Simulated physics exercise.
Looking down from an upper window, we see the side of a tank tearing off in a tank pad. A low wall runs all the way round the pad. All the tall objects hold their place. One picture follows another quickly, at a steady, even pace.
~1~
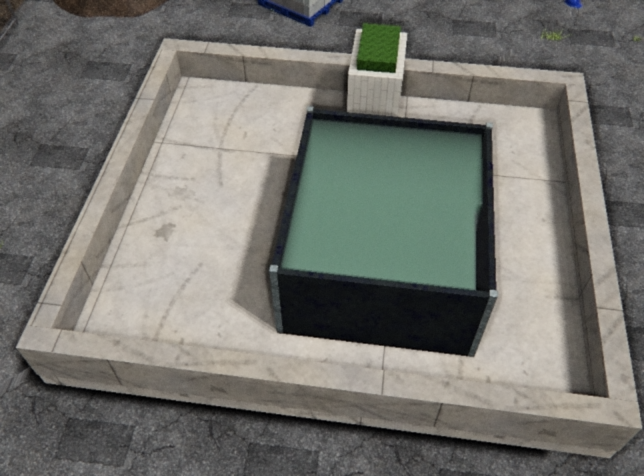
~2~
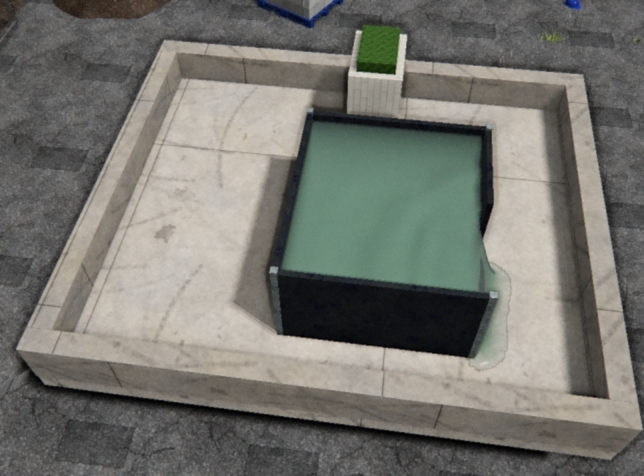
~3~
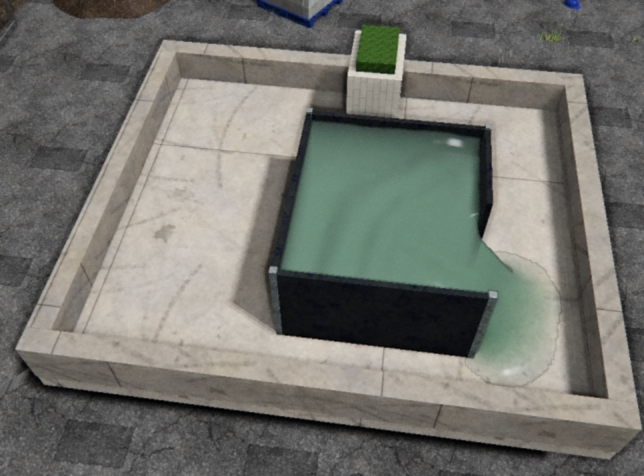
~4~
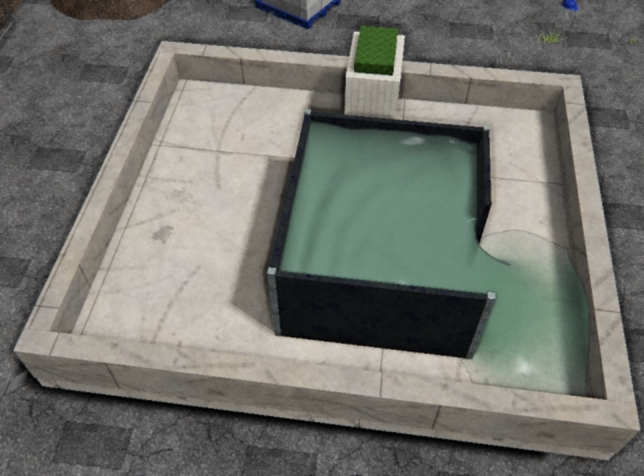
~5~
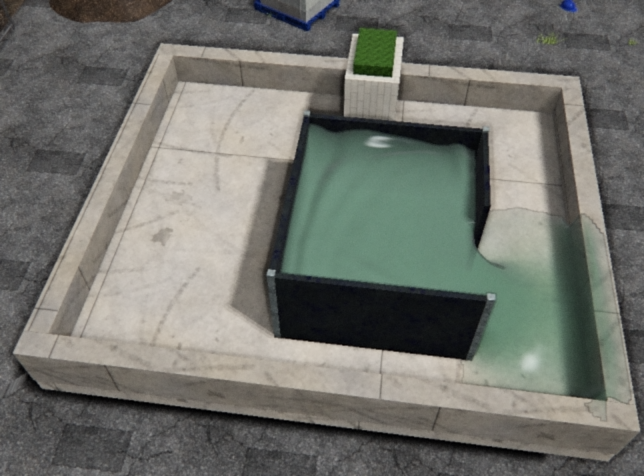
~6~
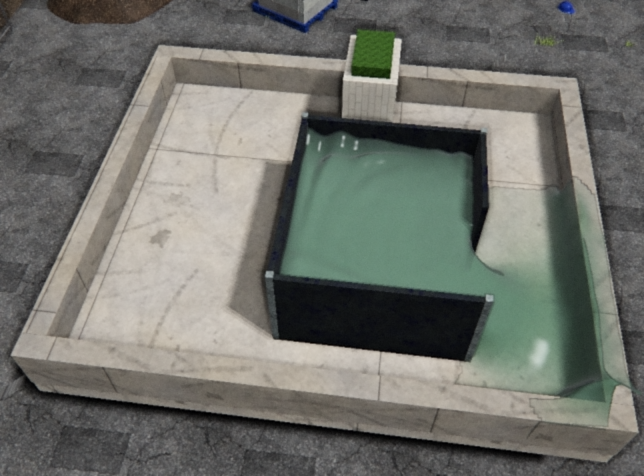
The video shows a dark-walled tank of green water on a pale, low-walled pad; its right side opens near the front corner, and water pours out, spreads across the pad to the right wall and climbs against it.
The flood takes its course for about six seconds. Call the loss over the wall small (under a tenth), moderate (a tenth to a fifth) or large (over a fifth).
Moderate.
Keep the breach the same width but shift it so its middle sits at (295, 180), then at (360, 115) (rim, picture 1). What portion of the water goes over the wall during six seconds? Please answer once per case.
About 4% and 2%.
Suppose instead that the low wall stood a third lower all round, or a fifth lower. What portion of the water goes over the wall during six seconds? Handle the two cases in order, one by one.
First try roughly 30 per cent, second try roughly 20 per cent.
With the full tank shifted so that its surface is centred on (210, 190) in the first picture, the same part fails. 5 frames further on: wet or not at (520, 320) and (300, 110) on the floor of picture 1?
In turn: Flooded, free of water.
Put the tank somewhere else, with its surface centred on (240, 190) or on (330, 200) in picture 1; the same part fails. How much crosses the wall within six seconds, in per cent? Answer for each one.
The first try gives 6 per cent and the second 8 per cent.
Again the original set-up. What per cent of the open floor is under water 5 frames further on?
Share estimate: About 25 per cent.
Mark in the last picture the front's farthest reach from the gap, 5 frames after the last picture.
Approximate pixel: (537, 118).
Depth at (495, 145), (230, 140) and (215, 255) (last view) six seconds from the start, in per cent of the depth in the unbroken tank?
Around 25, 12 and 2 %.
A moment on, water covers 20 % of the floor; the low wall has let 2 % over.
Next, water covers 25 % of the floor; the low wall has let 6 % over.
Then, water covers 45 % of the floor; the low wall has let 13 % over.
Later, water covers 70 % of the floor; the low wall has let 14 % over.
In the end, water covers 80 % of the floor; the low wall has let 14 % over.
